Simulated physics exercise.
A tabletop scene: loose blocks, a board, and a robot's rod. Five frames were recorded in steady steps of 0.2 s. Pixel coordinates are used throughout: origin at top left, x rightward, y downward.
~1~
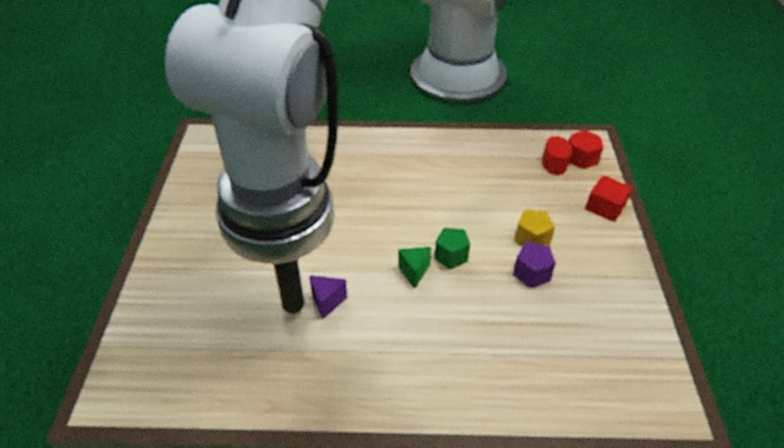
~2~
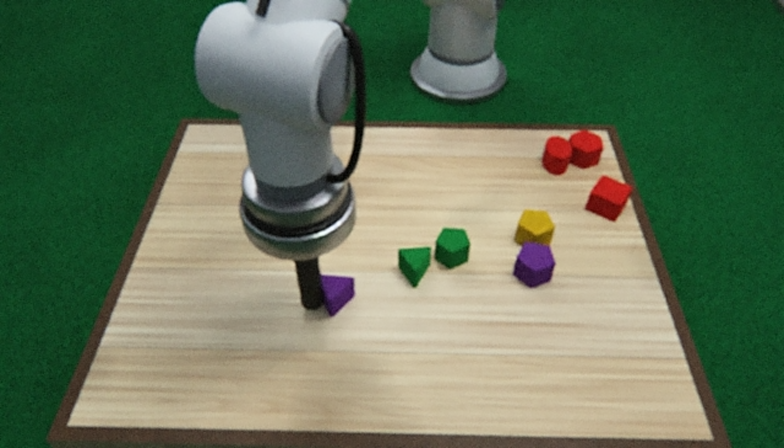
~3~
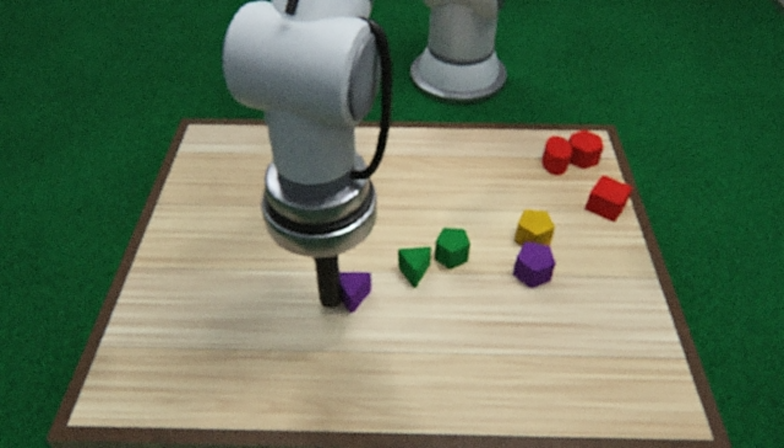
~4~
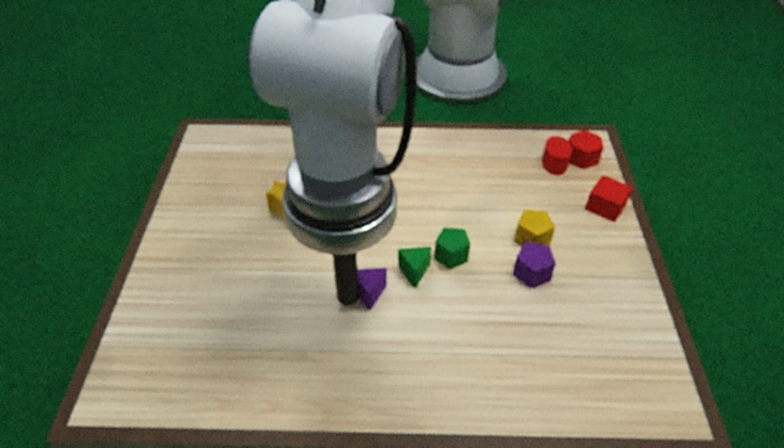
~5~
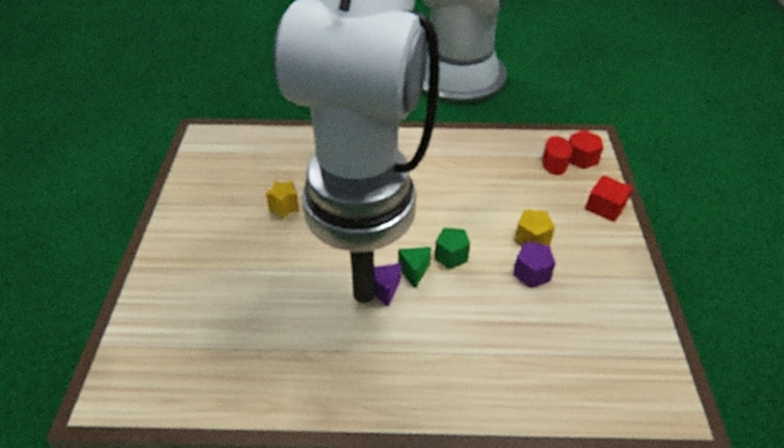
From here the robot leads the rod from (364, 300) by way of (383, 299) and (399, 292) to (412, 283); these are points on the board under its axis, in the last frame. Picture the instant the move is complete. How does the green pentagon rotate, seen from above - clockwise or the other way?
Viewed from the top, it goes clockwise.
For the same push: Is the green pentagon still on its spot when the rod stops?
Final answer: No.
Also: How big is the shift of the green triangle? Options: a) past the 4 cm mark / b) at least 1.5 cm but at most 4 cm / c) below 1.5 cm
Answer: B.
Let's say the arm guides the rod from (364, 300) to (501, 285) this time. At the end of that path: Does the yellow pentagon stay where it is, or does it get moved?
The yellow pentagon keeps its place.
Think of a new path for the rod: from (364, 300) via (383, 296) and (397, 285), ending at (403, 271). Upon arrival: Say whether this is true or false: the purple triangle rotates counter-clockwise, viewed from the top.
This is false.
On the path given first. Halfway along, rod (392, 290); purple triangle (407, 264), turned 30° anticlockwise; green triangle (424, 245); green pentagon (458, 236), turned 15° clockwise.
At the end, rod (413, 277); purple triangle (413, 248), turned 50° anticlockwise; green triangle (428, 236); green pentagon (461, 233), turned 35° clockwise.
